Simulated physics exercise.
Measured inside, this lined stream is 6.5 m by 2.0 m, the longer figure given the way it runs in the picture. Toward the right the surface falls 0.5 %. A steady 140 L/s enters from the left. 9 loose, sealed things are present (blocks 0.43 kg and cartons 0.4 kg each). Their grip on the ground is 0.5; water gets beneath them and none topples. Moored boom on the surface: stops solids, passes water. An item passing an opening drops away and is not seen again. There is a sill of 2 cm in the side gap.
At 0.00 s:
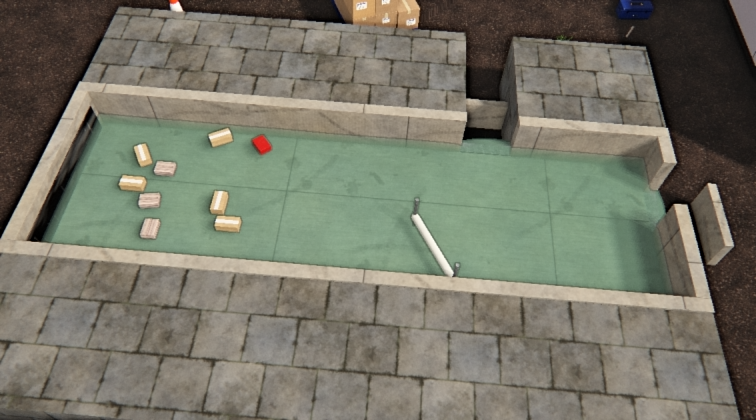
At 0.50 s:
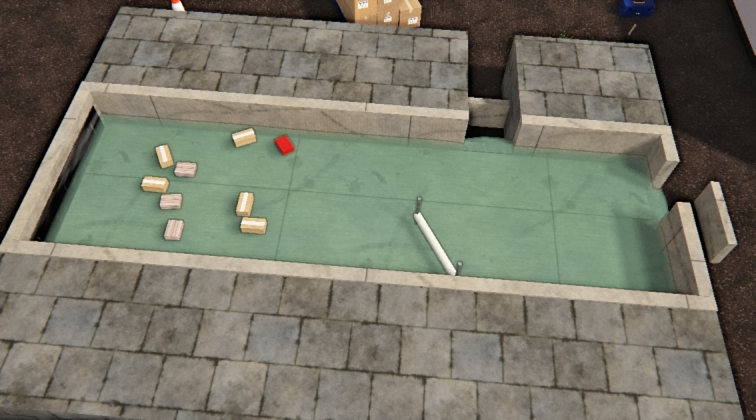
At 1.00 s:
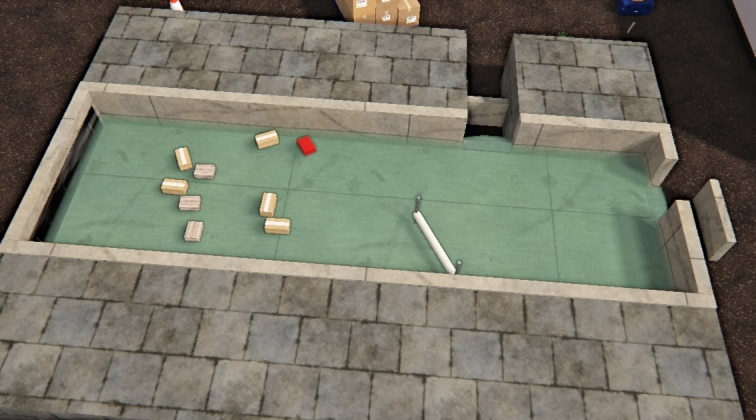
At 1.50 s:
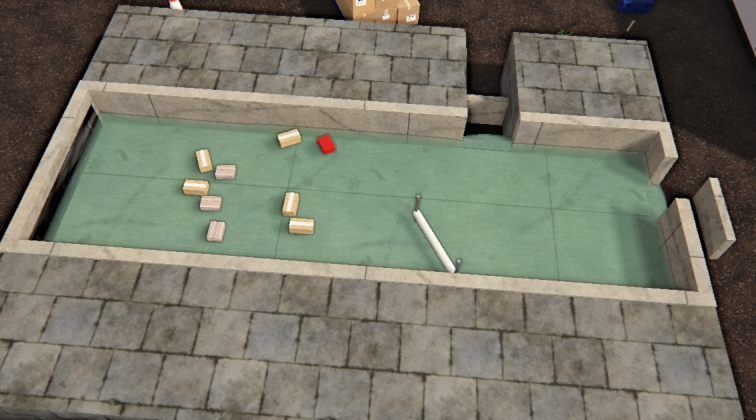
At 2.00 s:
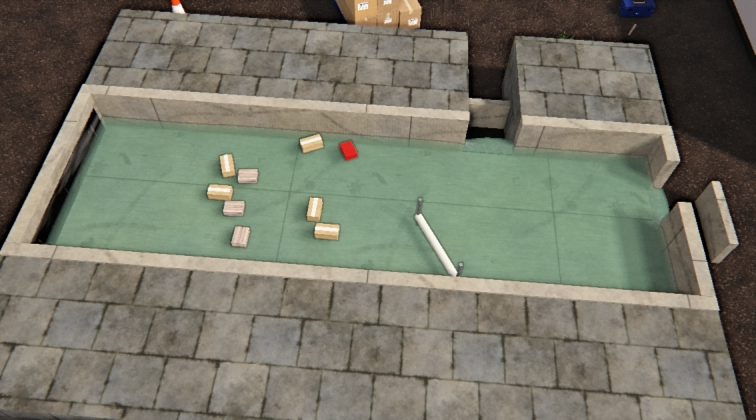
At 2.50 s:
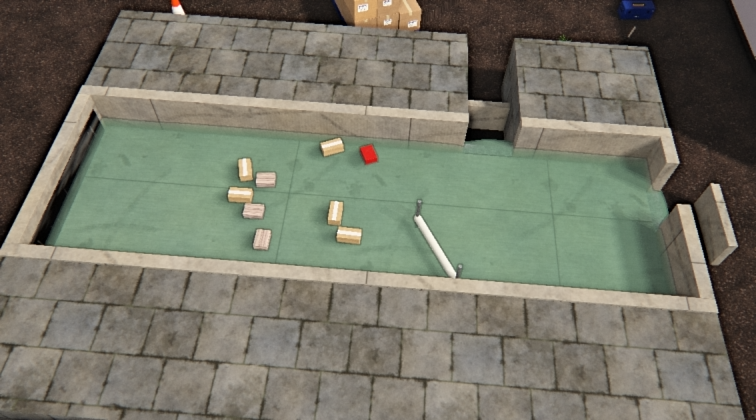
A long stone-lined channel of shallow green water, set among grey paved slabs, is seen from above at an angle by a still camera. One red block, five tan cartons and three pinkish-grey blocks float in its left part, while a white boom lies slantwise right of centre, below a gap in the far wall. The floating pieces all drift steadily rightward together, keeping a loose grouping with the red one leading, as the boom stays in place.
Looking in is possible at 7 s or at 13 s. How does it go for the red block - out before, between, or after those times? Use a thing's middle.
It gets out before both.
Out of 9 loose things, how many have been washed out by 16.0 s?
My tally comes to 4.
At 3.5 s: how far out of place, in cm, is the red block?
Around 150 cm from the start by that time.
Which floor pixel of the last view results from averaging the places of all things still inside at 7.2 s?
Somewhere near (413, 228).
After 3.5 s the red block is near (411, 156), 1.7 m from its start, afloat; 0 of 9 are out; 9 afloat.
After 7.2 s the red block has gone out (at 5.5 s); 2 of 9 are out; 7 afloat.
After 12.0 s the red block has gone out (at 5.5 s); 3 of 9 are out; 6 afloat.
After 16.0 s the red block has gone out (at 5.5 s); 4 of 9 are out; 5 afloat.
